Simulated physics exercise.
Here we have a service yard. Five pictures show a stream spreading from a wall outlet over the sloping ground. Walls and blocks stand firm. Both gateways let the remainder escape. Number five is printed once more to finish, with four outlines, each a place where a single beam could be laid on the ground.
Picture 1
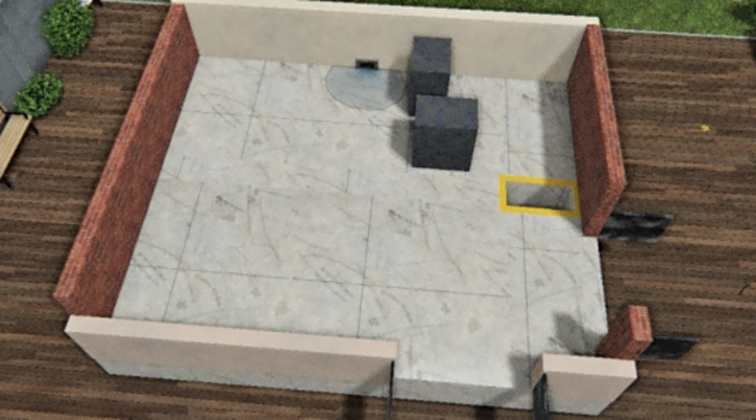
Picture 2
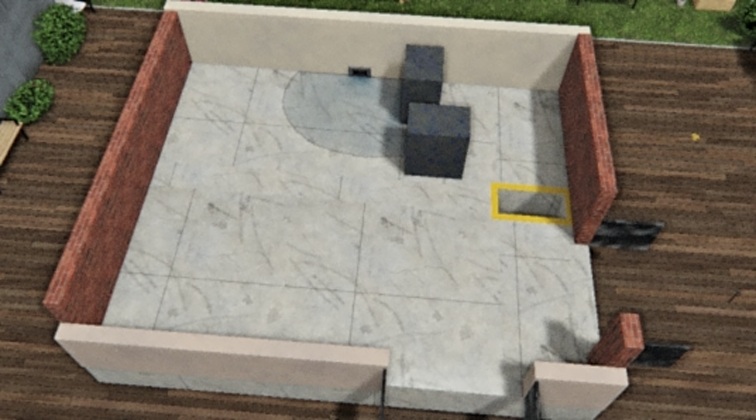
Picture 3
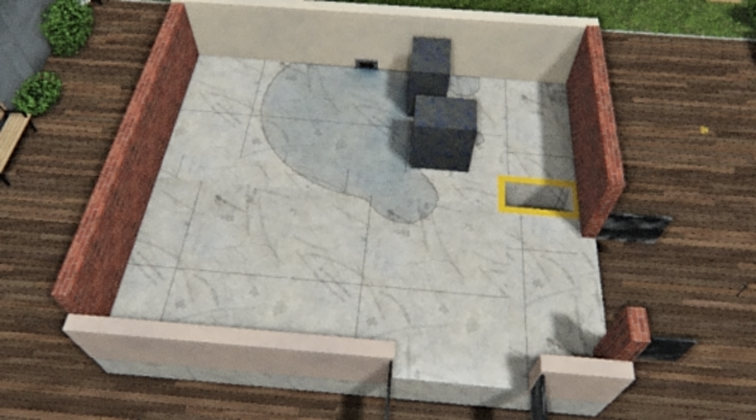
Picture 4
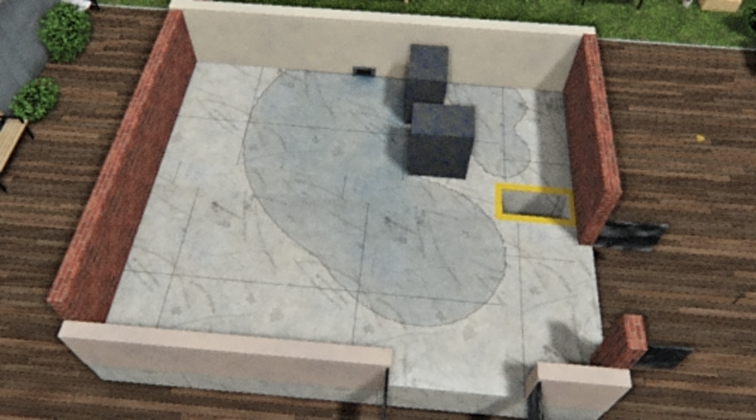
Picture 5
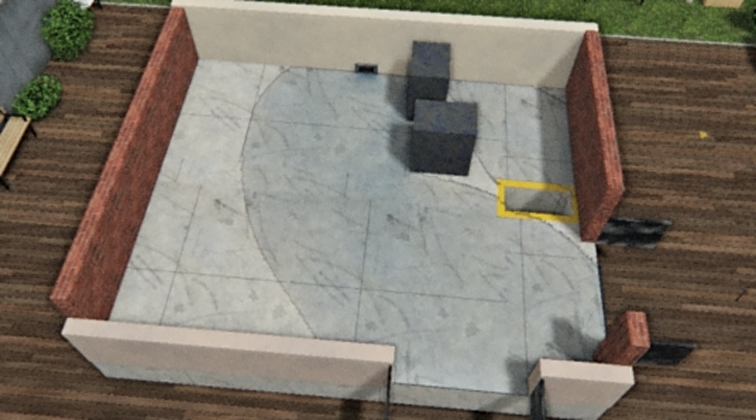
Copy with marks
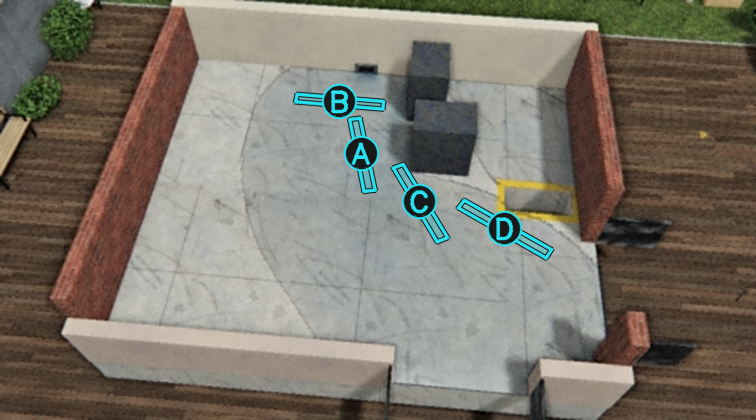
Water spread from an opening in the back wall across the pale floor of a walled yard, passing two dark blocks and widening toward the front and right until it reached the yellow-edged drain pit.
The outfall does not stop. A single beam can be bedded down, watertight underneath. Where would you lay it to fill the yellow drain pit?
B works best here.
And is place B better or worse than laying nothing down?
It is better.
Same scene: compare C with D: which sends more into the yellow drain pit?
Here it is place C.
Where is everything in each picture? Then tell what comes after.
Outfall at (367, 64); yellow drain pit at (540, 196); open gate at (589, 290); open gate at (463, 368); water covers 3 % of the ground and shows as far out as (351, 104); yellow drain pit still dry.
Water covers 10 % of the ground and shows as far out as (397, 149); yellow drain pit still dry.
Water covers 20 % of the ground and shows as far out as (398, 215); yellow drain pit still dry.
Water covers 40 % of the ground and shows as far out as (413, 322); yellow drain pit still dry.
Water covers 63 % of the ground and shows as far out as (587, 338); yellow drain pit taking water.
On the marked copy, A from (354, 118) to (369, 190); B from (296, 98) to (383, 105); C from (398, 166) to (442, 239); D from (461, 204) to (548, 253).
If A is chosen, about 16 % of the stream runs into the yellow drain pit, about 84 % out by the gates.
If B is chosen, about 26 % of the stream runs into the yellow drain pit, about 74 % out by the gates.
If C is chosen, about 19 % of the stream runs into the yellow drain pit, about 81 % out by the gates.
If D is chosen, about 15 % of the stream runs into the yellow drain pit, about 85 % out by the gates.
